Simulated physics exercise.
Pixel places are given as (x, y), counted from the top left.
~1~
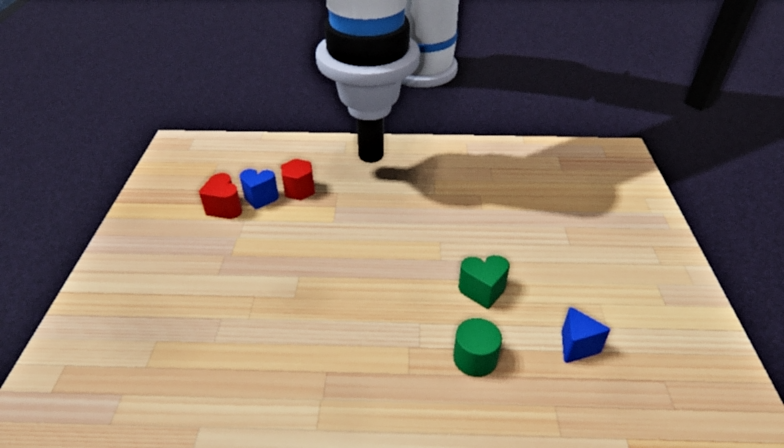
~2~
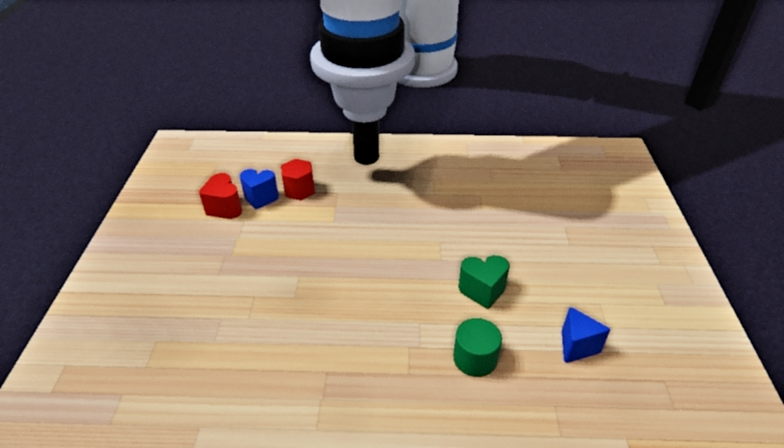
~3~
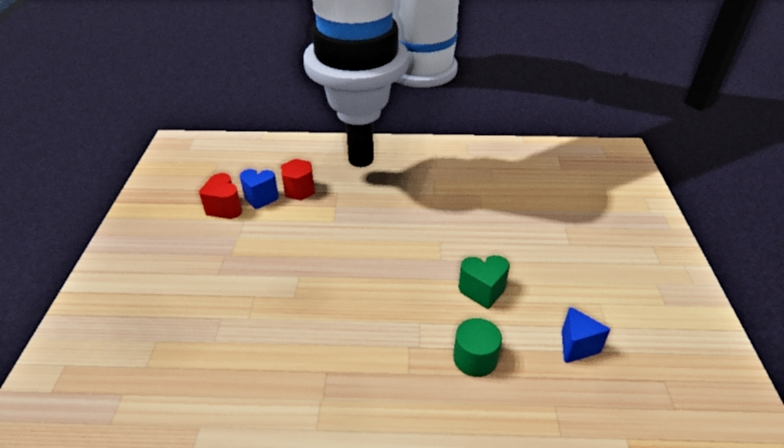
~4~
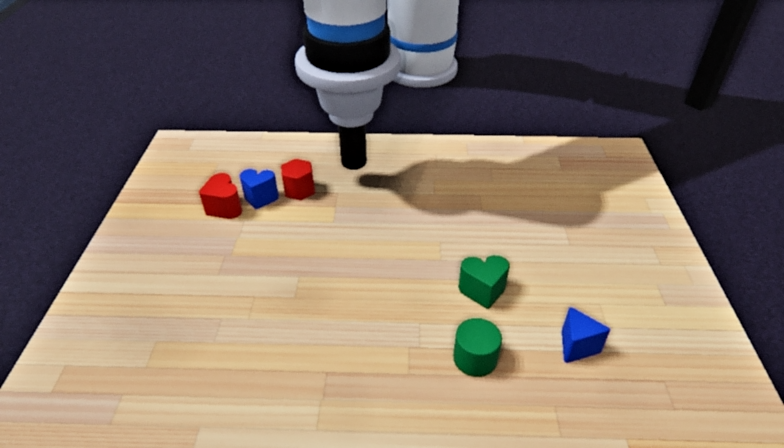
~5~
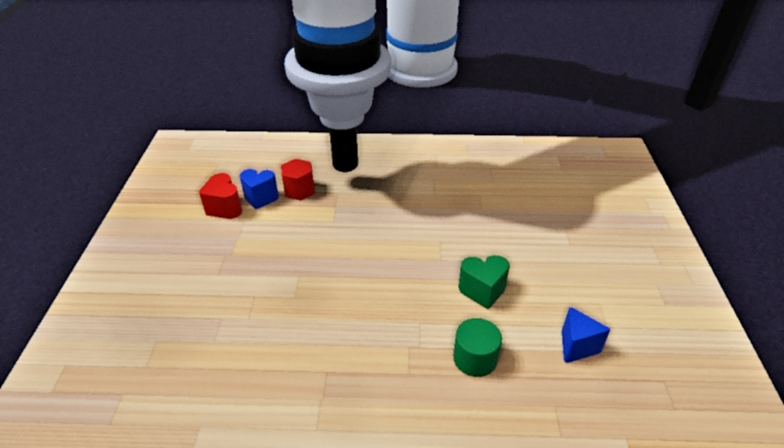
Above a wooden table, a robot arm's black stick moves slightly left while the blocks stay still.
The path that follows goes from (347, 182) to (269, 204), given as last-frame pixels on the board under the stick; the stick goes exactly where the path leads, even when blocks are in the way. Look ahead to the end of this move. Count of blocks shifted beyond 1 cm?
I expect three or more blocks to be moved by more than 1 cm.
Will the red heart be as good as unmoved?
The answer is no.
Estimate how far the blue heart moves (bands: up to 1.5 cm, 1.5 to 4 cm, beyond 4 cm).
Past 4 cm.
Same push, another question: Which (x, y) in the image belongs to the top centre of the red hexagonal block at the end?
It sits at (238, 174).
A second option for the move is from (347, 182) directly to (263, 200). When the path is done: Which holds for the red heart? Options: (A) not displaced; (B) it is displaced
Correct choice: B.
The first path, step by step. Halfway along, stick at (306, 177); red heart at (213, 186); blue heart at (240, 178); red hexagonal block at (276, 172).
At the end, stick at (266, 188); red heart at (181, 192), turned 30° anticlockwise; blue heart at (203, 177), turned 20° anticlockwise; red hexagonal block at (238, 174), turned 55° clockwise.
